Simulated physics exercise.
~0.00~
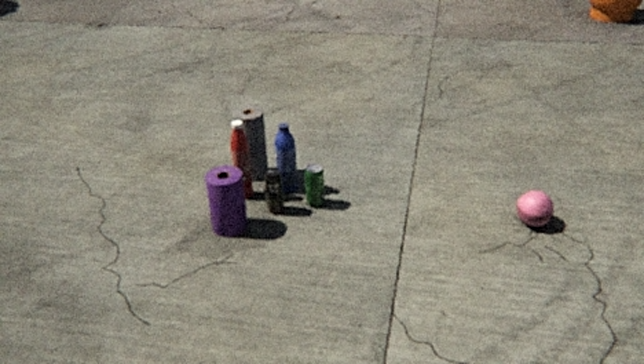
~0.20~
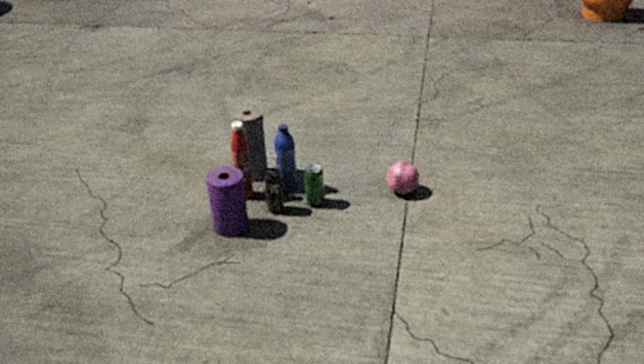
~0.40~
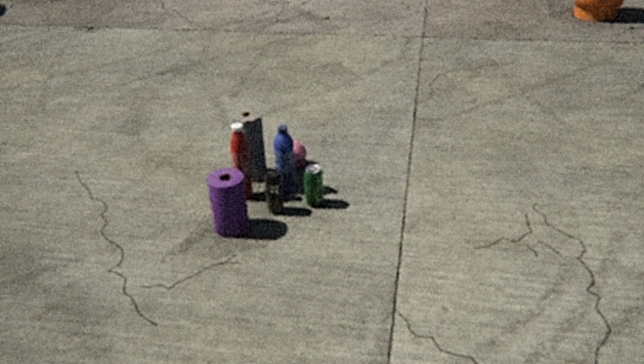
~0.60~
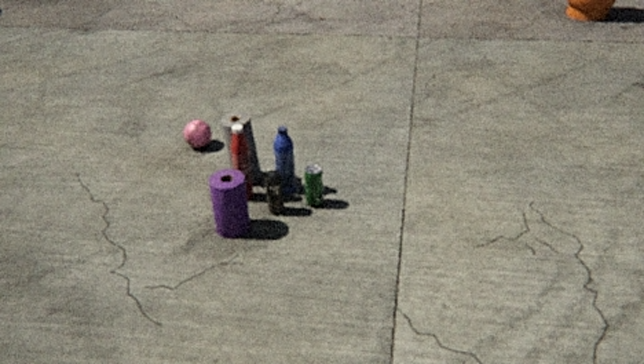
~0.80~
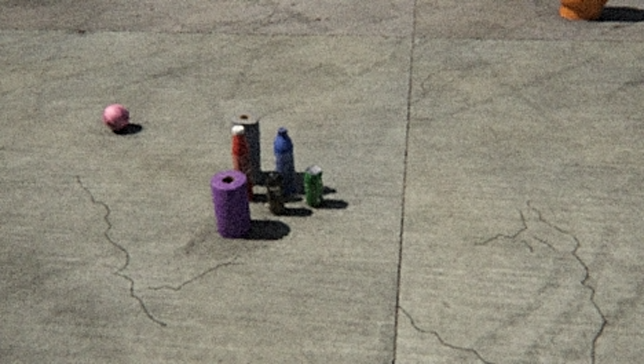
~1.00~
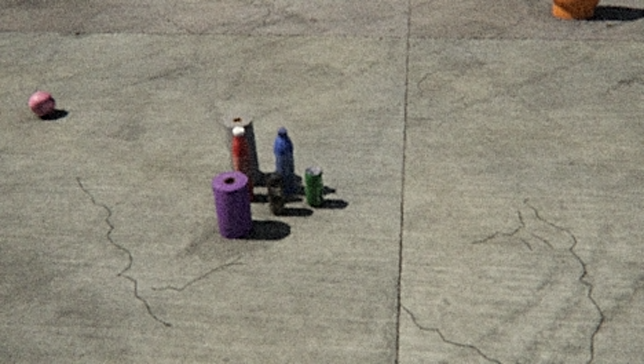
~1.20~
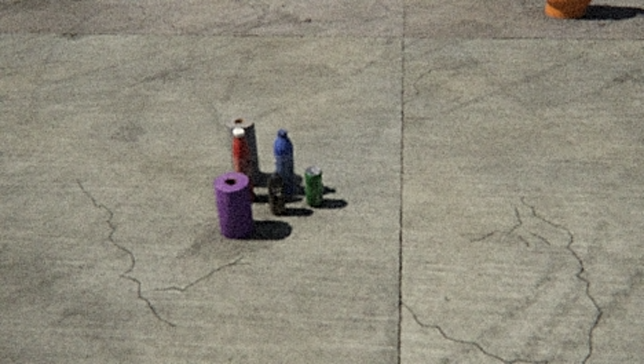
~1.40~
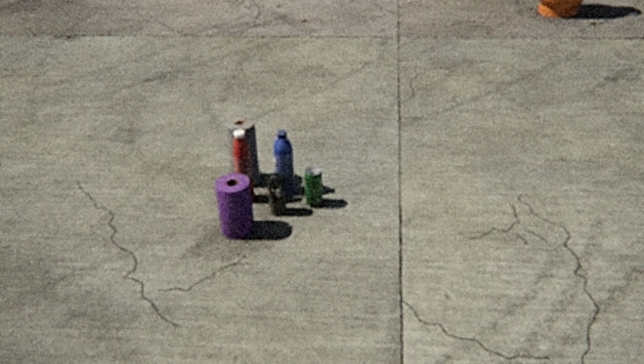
In the video, a pink ball rolls left across cracked concrete, passing behind a group of upright bottles, cans and rolls, including a purple roll in front. It continues out of view on the left, and the group is still standing at the end.
